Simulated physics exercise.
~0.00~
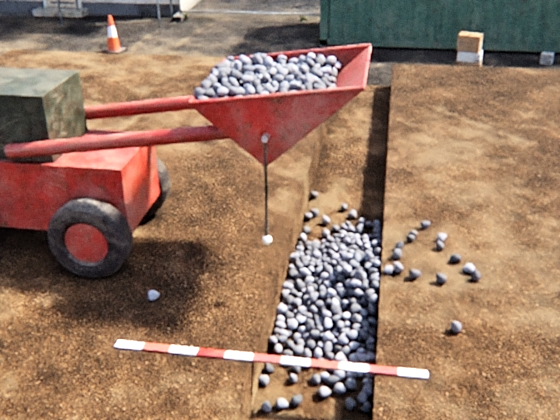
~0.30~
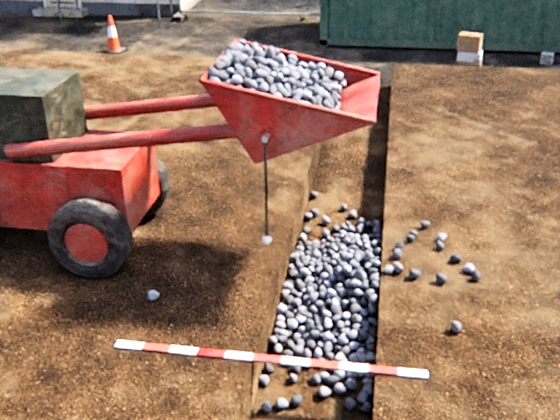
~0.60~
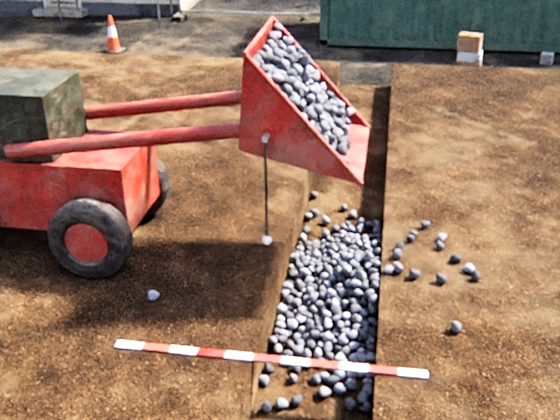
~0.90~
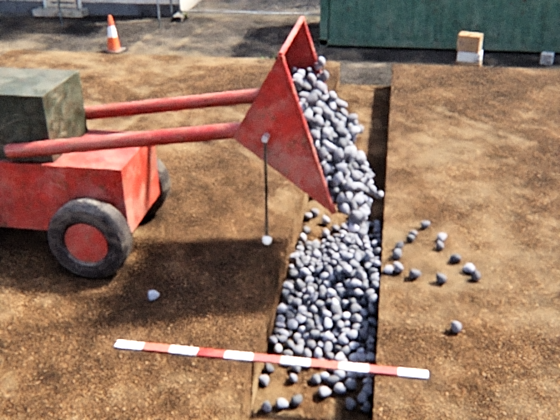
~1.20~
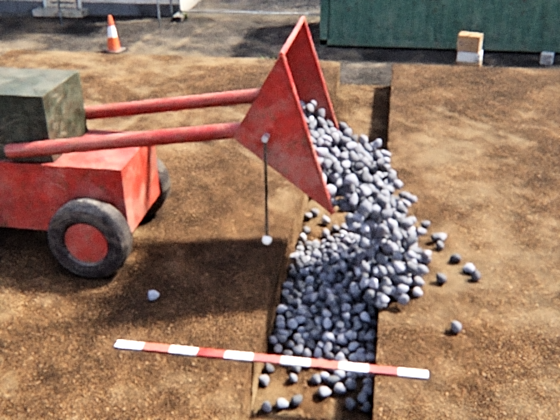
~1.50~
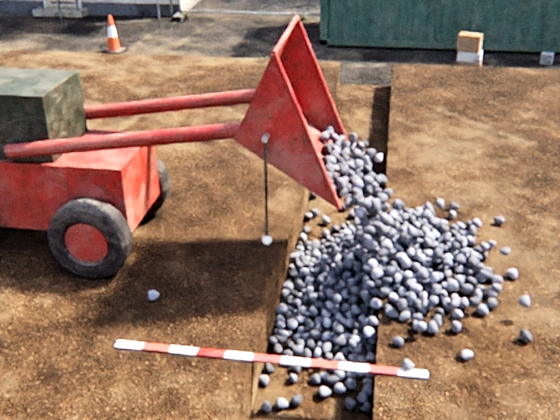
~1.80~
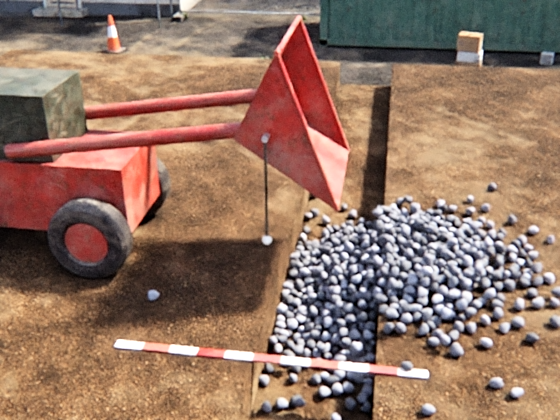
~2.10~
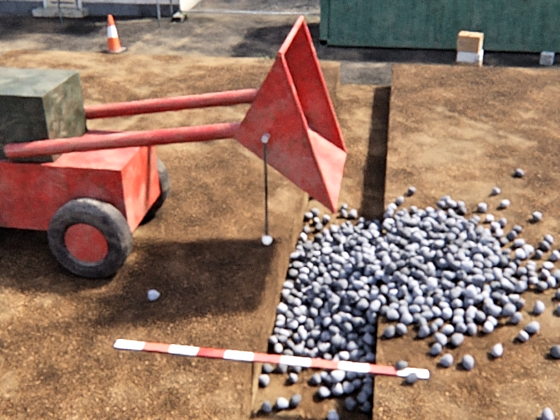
On a brown dirt yard seen from above and to the side, a red loader with a dark box on its body stands at the left, its raised bucket full of smooth grey stones. Ahead runs a straight-sided trench partly filled with similar stones, with a red and white staff lying across it and an orange cone behind. The bucket tips steeply forward, and the stones slide out in a thick stream. They pile up in the trench and spill over its right edge, rolling across the dirt. The bucket rocks slightly and ends empty, still tilted, with stones spread widely to the right.
